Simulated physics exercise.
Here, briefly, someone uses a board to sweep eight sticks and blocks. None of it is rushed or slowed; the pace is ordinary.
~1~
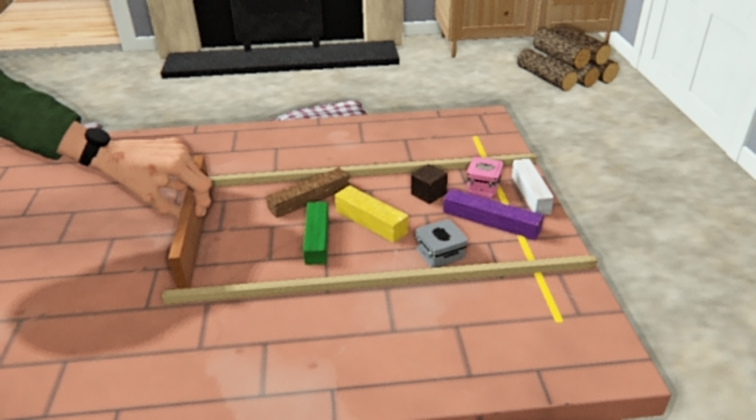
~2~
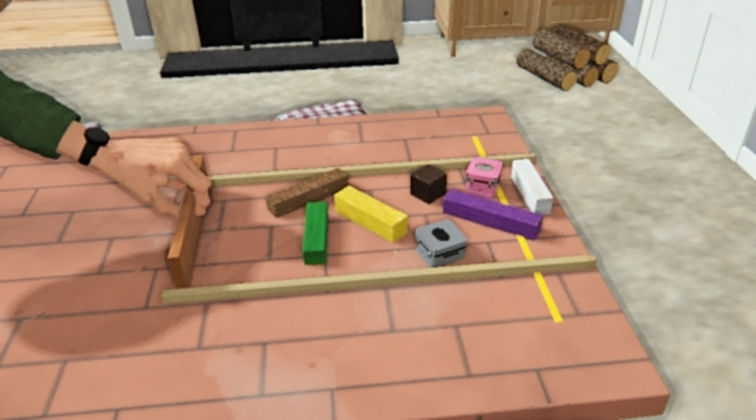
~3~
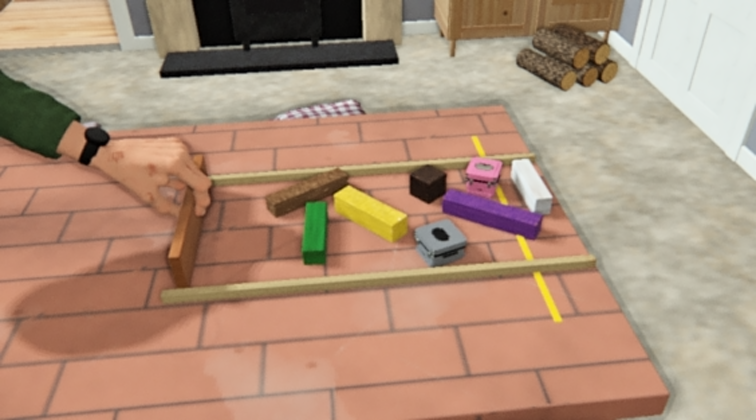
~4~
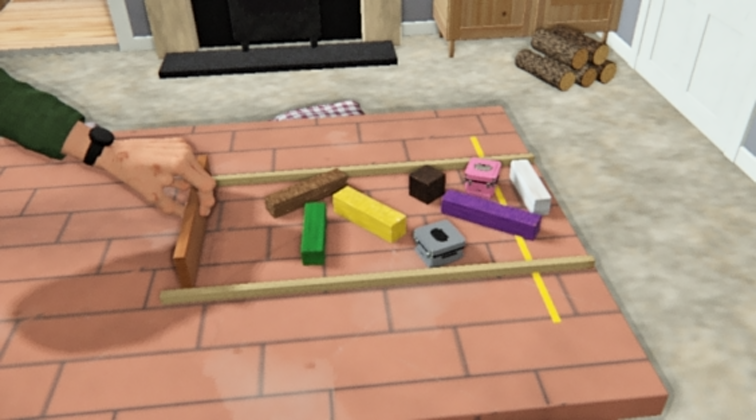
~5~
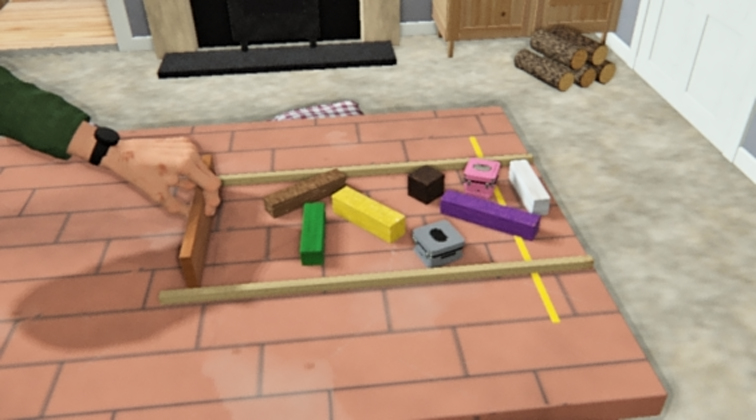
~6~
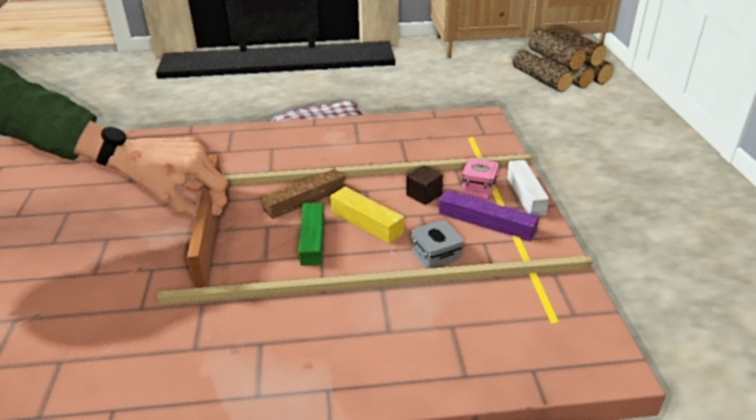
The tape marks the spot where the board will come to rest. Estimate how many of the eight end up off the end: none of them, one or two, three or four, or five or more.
Most likely, three or possibly four will tumble down.
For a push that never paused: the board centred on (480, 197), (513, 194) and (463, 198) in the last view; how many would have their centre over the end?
In order of the places given, that's 2, 4 and 1.
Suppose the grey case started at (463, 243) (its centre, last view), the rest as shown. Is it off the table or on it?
I reckon from there it stays aboard.
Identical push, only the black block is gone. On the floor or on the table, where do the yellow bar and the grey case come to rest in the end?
Final state: Yellow bar in place, grey case in place.
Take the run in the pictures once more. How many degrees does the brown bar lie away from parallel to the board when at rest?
I'd put it at about 55°.
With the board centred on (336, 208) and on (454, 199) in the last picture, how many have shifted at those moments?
In order, the tallies are 3 and 8.
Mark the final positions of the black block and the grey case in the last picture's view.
The first sits around (550, 181), while the other sits around (564, 242).
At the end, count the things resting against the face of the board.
2 in contact.
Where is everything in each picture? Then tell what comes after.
White stick (532, 186); pink case (484, 178); purple bar (492, 214); board (192, 218); tape (509, 212), in the first frame.
Pink case (484, 177); board (192, 218), in the second frame.
Purple bar (491, 214); black block (428, 184), in the third frame.
White stick (530, 187); brown bar (307, 192), in the fourth frame.
Pink case (481, 178); yellow bar (368, 214), in the fifth frame.
White stick (527, 188); pink case (480, 178); purple bar (487, 215); board (208, 217); tape (505, 212), in the sixth frame.
Soon after, none off yet; white stick at rest near (527, 188); pink case at rest near (480, 178); purple bar at rest near (487, 215).
After that, none off yet; white stick at rest near (529, 187); pink case displaced a little near (497, 178); purple bar displaced a little near (507, 218).
In the end, the number that fall off is three or four; gone, purple bar, pink case and white stick.
